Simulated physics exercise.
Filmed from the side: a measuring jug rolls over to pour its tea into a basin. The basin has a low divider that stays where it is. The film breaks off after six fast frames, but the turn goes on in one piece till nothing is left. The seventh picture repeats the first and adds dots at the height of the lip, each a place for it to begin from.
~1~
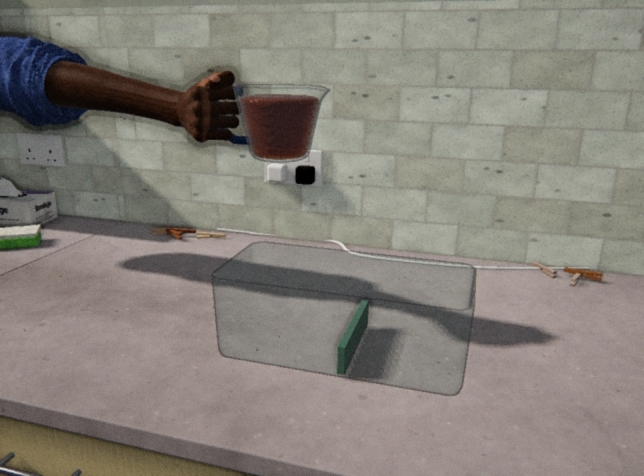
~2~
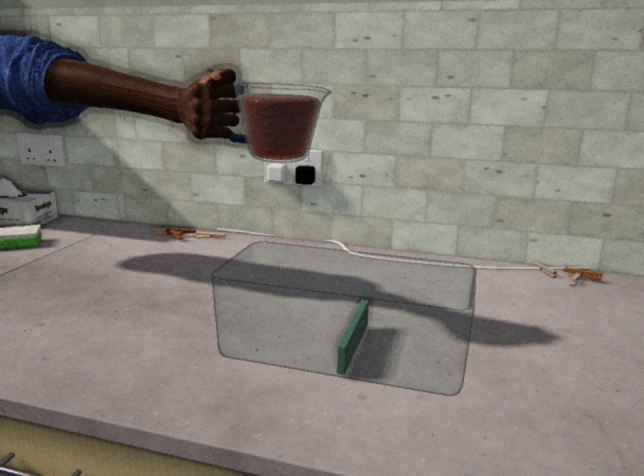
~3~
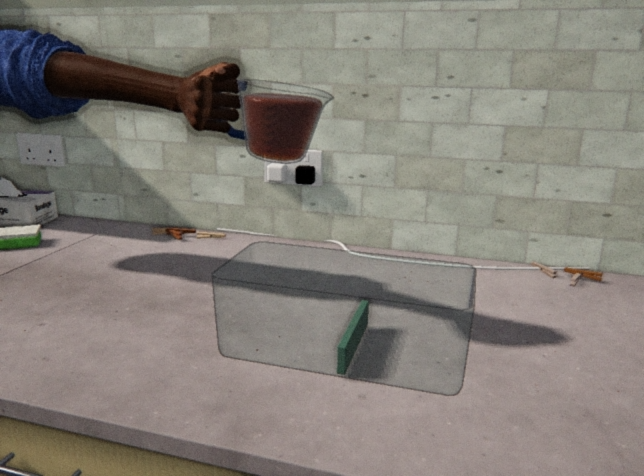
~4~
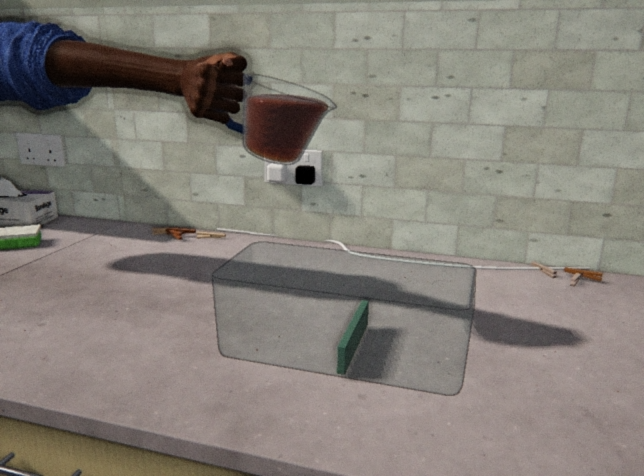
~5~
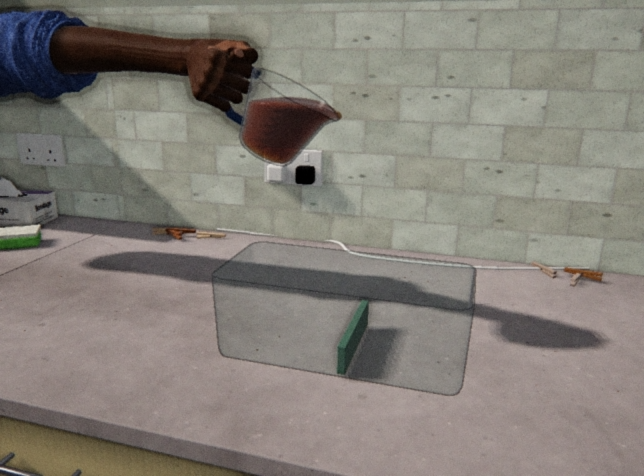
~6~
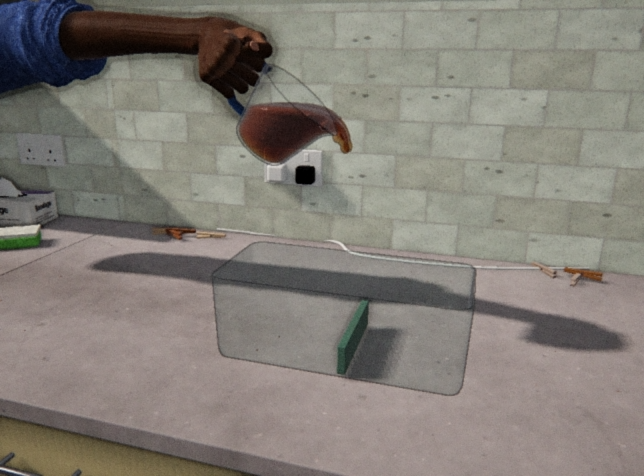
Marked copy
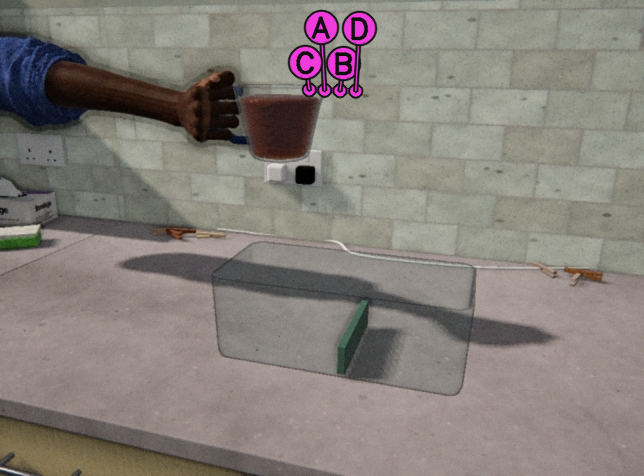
On a kitchen worktop, a hand tilting a glass jug of tea rightward above a clear basin, liquid just passing the lip.
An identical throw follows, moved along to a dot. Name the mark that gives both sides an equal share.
Spot C.
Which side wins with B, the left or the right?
The right side.
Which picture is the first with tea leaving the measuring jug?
In picture 5.
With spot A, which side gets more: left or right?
More ends on the right.
In magenta, A at (324, 90); B at (340, 90); C at (309, 89); D at (355, 91).
If A is chosen, about 25 % ends left of the wall and 73 % right of it.
If B is chosen, about 13 % ends left of the wall and 85 % right of it.
If C is chosen, about 52 % ends left of the wall and 46 % right of it.
If D is chosen, about 8 % ends left of the wall and 89 % right of it; 3 % is lost outside.
